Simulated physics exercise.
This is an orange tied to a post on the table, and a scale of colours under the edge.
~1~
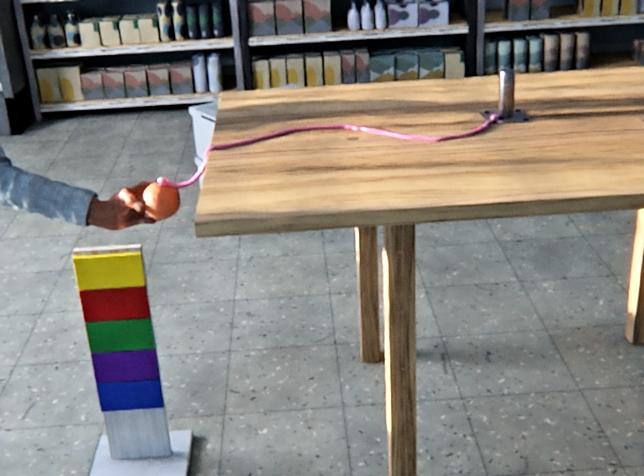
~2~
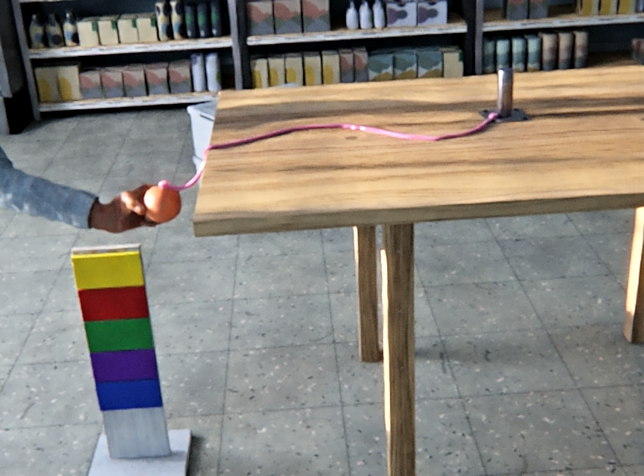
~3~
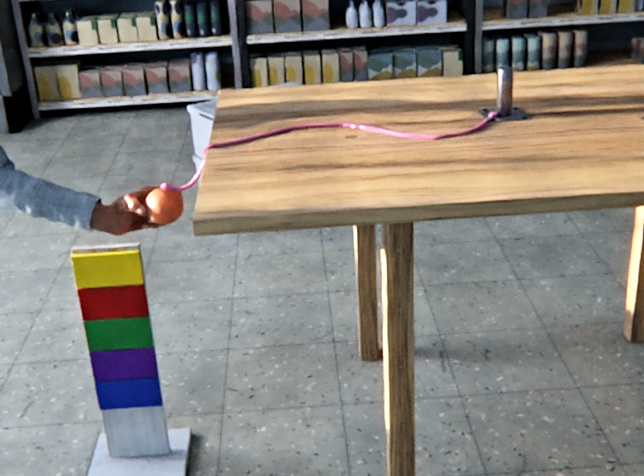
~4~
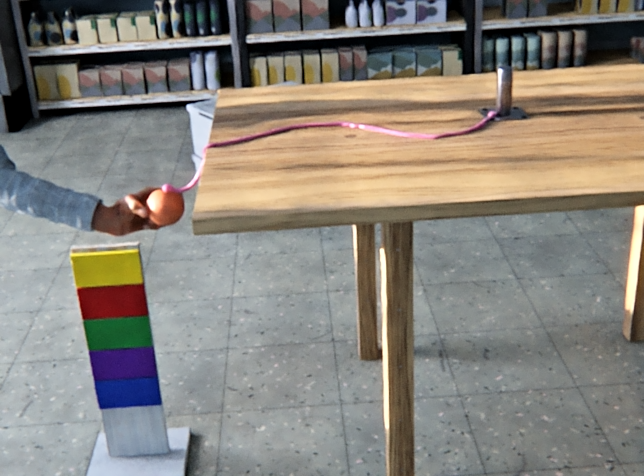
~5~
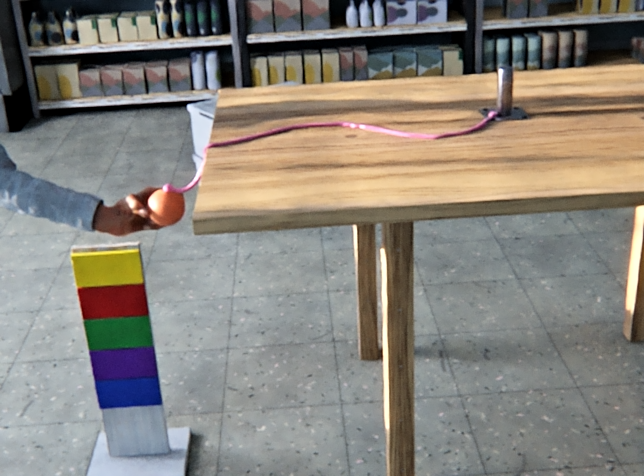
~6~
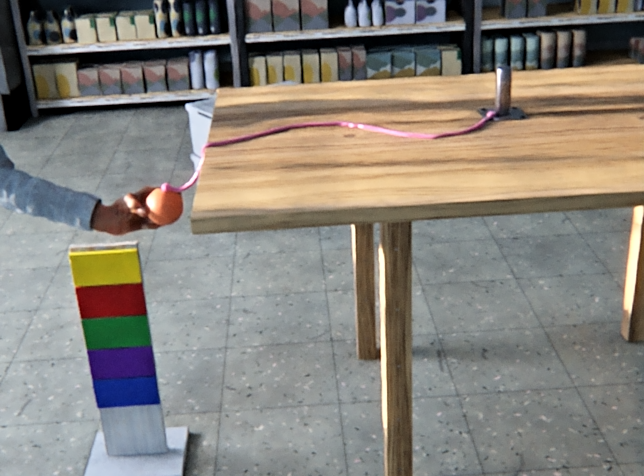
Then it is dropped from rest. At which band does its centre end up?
Its centre hangs level with the red band.
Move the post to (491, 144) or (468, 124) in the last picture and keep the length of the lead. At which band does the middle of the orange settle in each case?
In that order: Green; green.
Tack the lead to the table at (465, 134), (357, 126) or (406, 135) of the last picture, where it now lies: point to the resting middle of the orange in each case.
In that order: (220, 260), (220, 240) and (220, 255).
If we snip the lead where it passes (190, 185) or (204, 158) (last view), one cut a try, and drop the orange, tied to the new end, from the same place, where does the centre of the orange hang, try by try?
Try by try, around (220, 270) and (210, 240).
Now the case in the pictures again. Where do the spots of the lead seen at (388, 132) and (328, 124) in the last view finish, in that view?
The first at (347, 129), the second at (274, 137).
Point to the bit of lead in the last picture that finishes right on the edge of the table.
That spot is around (266, 133).
Soon after, orange near (223, 281); level with red.
After that, orange near (205, 289); level with red.
In the end, orange near (217, 288); level with red. Its middle rests at the red band.
